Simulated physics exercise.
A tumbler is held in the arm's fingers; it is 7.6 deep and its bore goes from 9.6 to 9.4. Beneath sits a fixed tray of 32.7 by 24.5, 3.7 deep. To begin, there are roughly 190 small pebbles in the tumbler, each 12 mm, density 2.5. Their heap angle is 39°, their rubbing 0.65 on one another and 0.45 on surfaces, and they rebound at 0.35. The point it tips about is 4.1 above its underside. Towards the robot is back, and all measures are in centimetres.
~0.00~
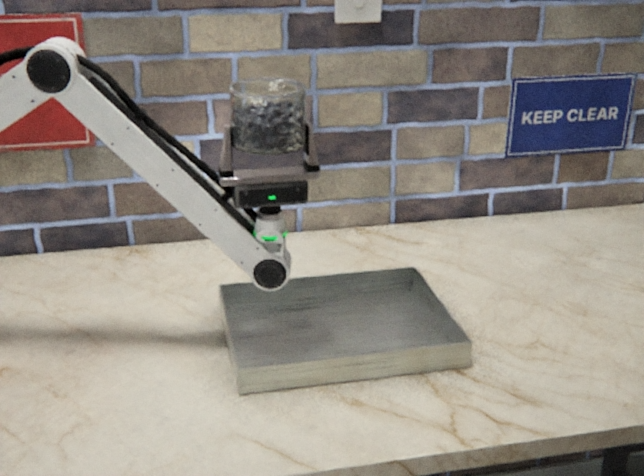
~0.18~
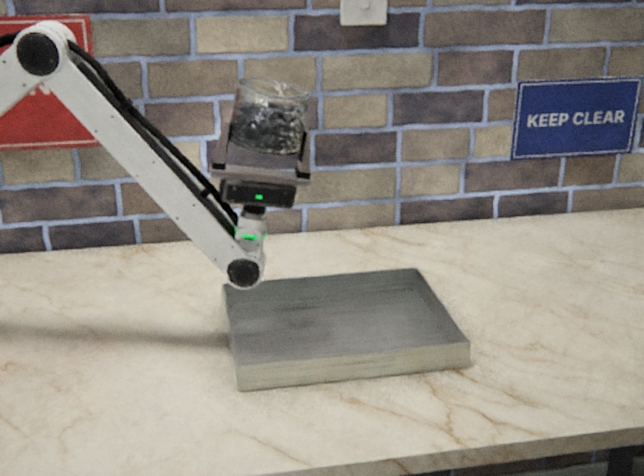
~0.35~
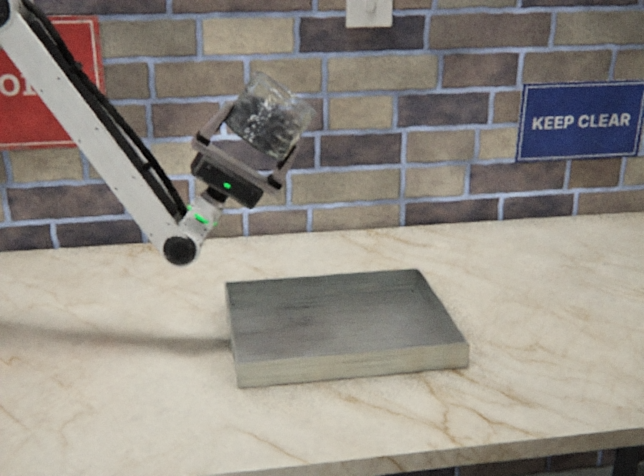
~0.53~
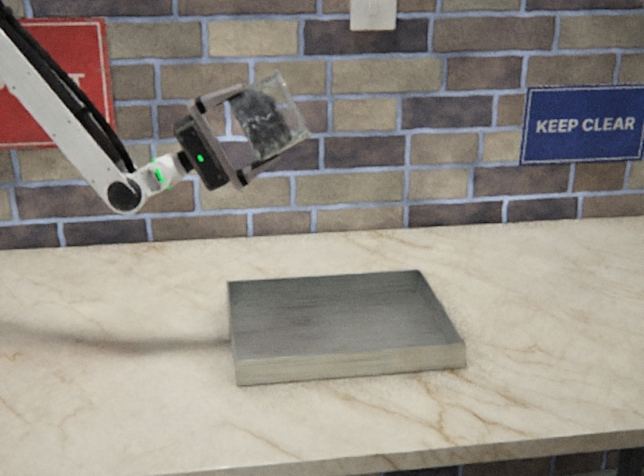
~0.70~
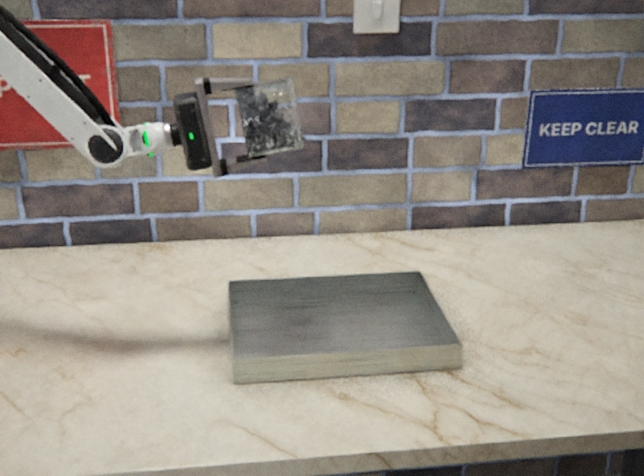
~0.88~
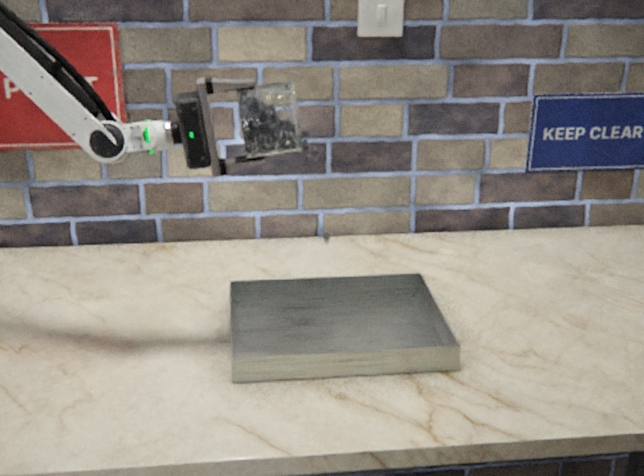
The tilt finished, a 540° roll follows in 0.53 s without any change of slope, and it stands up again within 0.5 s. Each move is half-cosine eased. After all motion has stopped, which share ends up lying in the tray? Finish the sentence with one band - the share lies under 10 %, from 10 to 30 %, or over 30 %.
The share lies from 10 to 30 %.
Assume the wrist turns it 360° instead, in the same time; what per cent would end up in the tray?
Roughly 15 %.
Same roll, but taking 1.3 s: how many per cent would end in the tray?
It would be near 45 per cent.
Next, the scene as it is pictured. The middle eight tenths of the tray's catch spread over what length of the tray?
Spread length: Approx. 14 cm.
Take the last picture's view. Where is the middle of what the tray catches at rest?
Near (360, 322).
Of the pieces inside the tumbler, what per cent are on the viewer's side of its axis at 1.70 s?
Estimated share: About 55 %.
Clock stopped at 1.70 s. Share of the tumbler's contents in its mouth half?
Roughly 35 %.
After 1.29 s, tipped 83°, highest piece 40 above the table; 169 in the tumbler, 14 in the tray, 1 on the table or floor, 6 in flight or on a rim.
After 1.70 s, tipped 30°, highest piece 37 above the table; 158 in the tumbler, 25 in the tray, 3 on the table or floor, 4 in flight or on a rim.
After 2.11 s, upright, highest piece 39 above the table; 158 in the tumbler, 28 in the tray, 4 on the table or floor.
After 2.81 s, upright, highest piece 39 above the table; 158 in the tumbler, 28 in the tray, 4 on the table or floor.
At rest, 158 in the tumbler, 28 in the tray, 4 on the table or floor. That is 15 % in the tray.
